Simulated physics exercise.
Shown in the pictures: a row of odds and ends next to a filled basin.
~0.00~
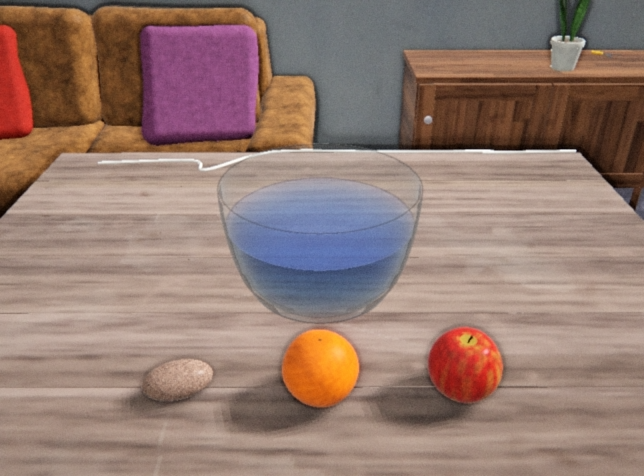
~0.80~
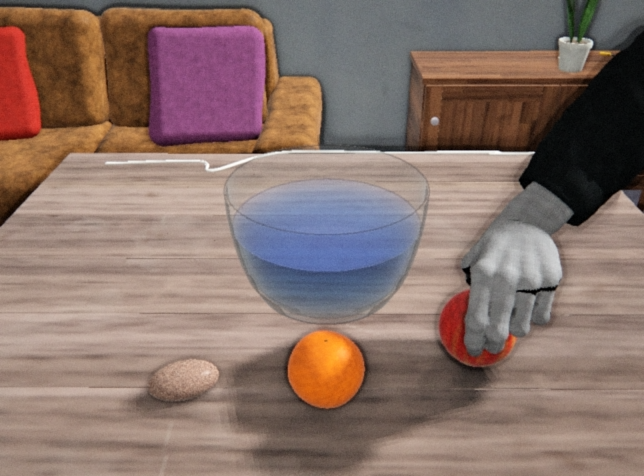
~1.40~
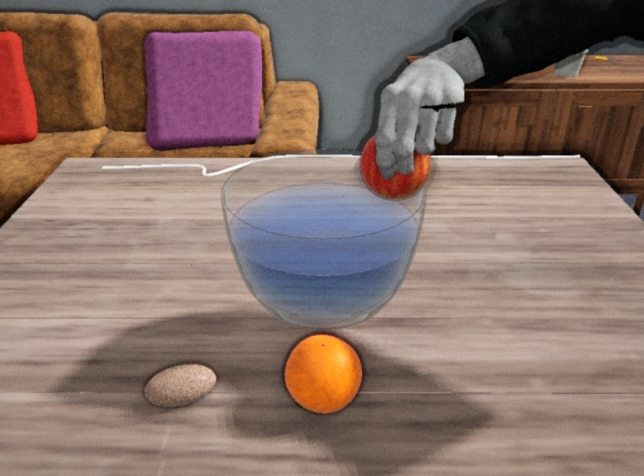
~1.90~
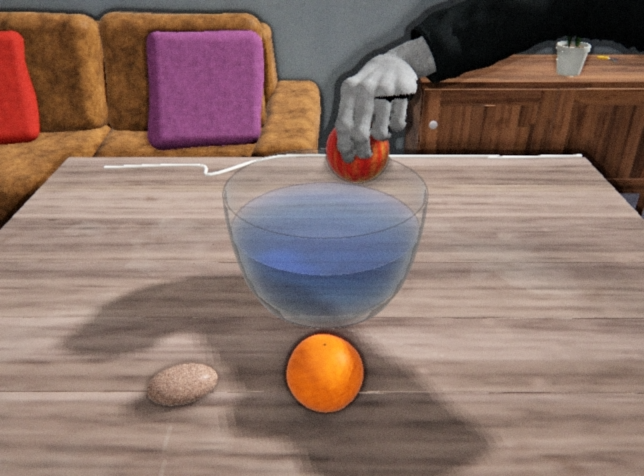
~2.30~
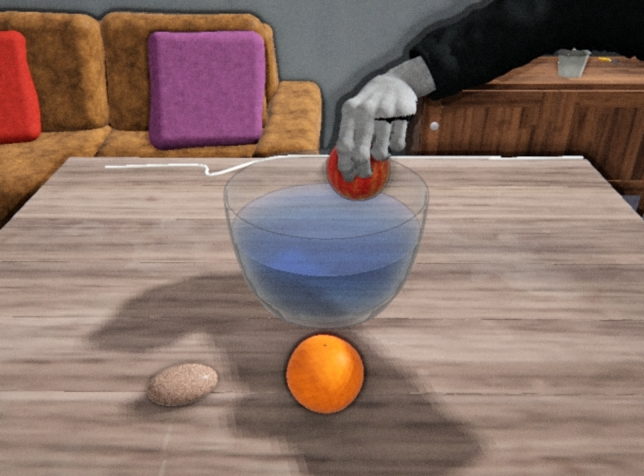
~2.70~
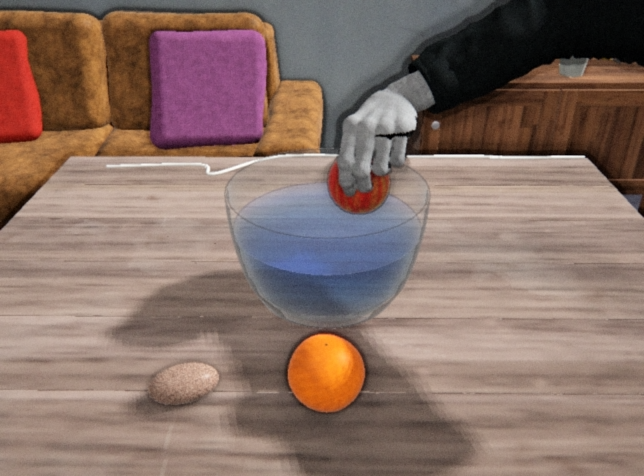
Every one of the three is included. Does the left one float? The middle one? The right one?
The left one drops down, the middle one stays afloat, the right one stays afloat.
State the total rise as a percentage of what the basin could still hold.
It works out near 20 per cent.
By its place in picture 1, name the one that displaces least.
My answer: The item at the left end.
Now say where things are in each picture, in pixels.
In the first frame, the row from the left; stone (177, 380); orange (320, 368); apple (465, 365).
In the second frame, a hand picks up the apple; apple (478, 327); orange (326, 369).
In the third frame, it is carried over; apple (395, 164); stone (180, 385).
In the fourth frame, it is above the basin; apple (358, 150); orange (325, 373).
In the fifth frame, it comes down; apple (358, 169); stone (182, 384).
In the sixth frame, it is just over the surface; stone (183, 383); orange (326, 373); apple (359, 182).
Around 4.0 s, the apple bobs at the top.
Around 8.0 s, the orange bobs at the top.
Around 12.0 s, the stone ends at the bottom; afloat, orange and apple.
